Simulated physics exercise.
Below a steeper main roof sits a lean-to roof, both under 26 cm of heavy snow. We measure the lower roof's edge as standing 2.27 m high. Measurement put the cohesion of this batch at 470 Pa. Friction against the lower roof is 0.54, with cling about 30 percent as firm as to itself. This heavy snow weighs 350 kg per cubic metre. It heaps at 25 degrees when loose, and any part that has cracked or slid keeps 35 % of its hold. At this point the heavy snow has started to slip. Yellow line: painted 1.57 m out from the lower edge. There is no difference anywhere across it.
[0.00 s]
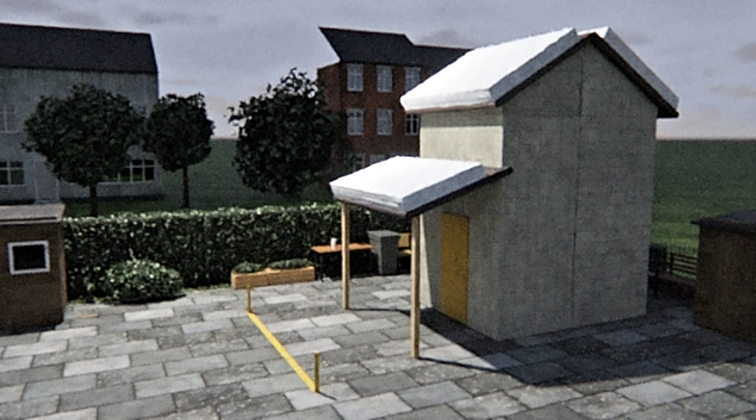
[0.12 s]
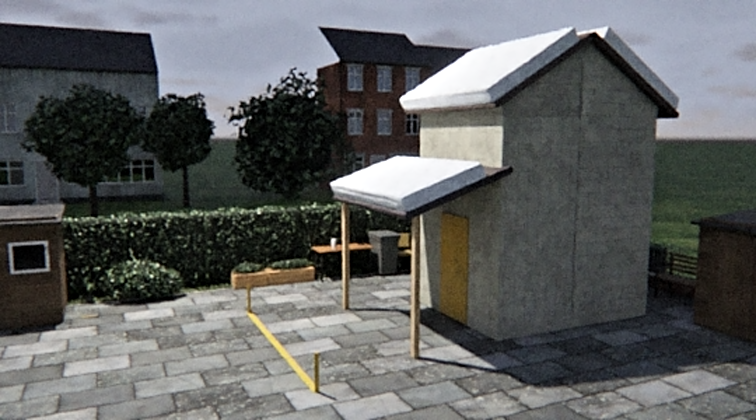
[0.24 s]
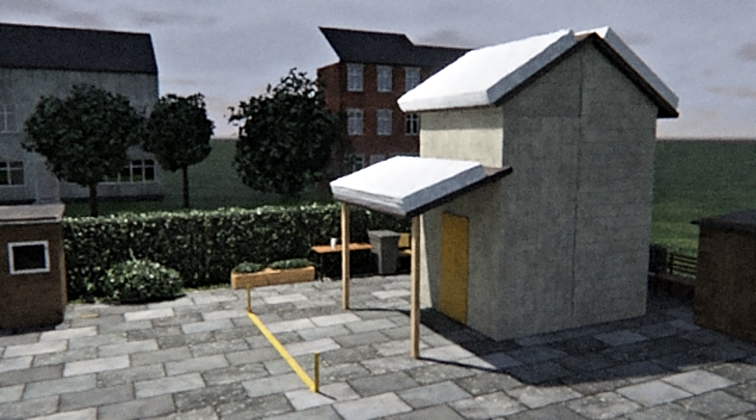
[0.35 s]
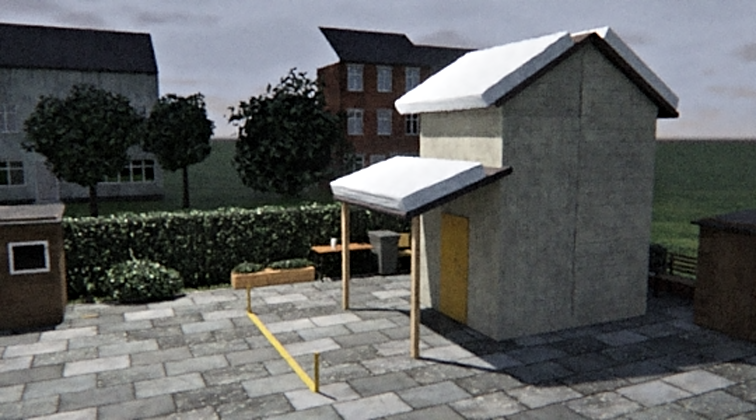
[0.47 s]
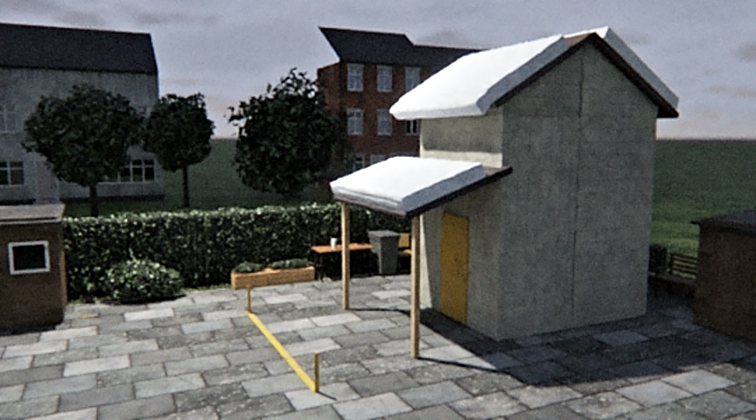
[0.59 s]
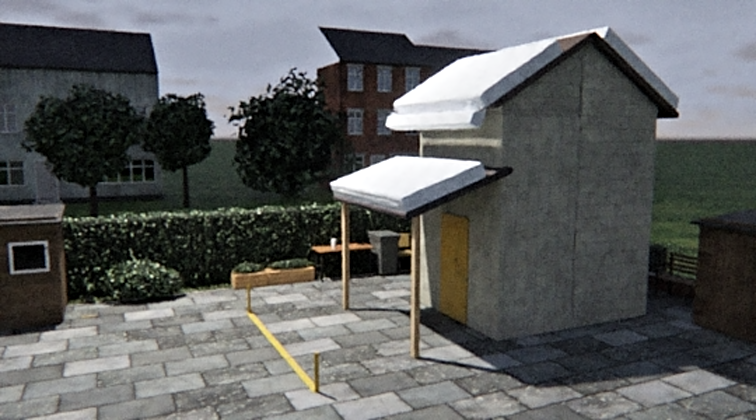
A thick slab of snow sliding slowly leftward down a small grey building's upper roof, its front edge protruding over the eave.
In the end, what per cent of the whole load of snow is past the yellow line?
Close to 30 per cent.
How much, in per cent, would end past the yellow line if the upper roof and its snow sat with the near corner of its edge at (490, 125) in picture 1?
20 per cent or so.
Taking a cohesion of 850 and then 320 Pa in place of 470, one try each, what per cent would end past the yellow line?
Going in order, it's 12 % and then 35 %.
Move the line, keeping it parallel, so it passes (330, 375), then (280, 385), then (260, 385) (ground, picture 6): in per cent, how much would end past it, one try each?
Respectively 40, 20 and 18 percent would end past it.
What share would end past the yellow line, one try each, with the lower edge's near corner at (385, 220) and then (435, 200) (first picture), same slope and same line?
Roughly 30 % and then 30 %.
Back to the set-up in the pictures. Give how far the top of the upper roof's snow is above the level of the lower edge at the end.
0.8 m.
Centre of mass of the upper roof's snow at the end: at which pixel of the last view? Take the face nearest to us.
Around (315, 331).
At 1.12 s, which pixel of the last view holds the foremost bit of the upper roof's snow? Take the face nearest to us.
At roughly (424, 183).
After 1.12 s, none is below the lower edge and 0 % is past the line.
After 1.75 s, 13 % is below the lower edge and 0 % is past the line.
After 2.37 s, 62 % is below the lower edge and 25 % is past the line.
After 3.00 s, 62 % is below the lower edge and 30 % is past the line.
After 3.20 s, 62 % is below the lower edge and 30 % is past the line.
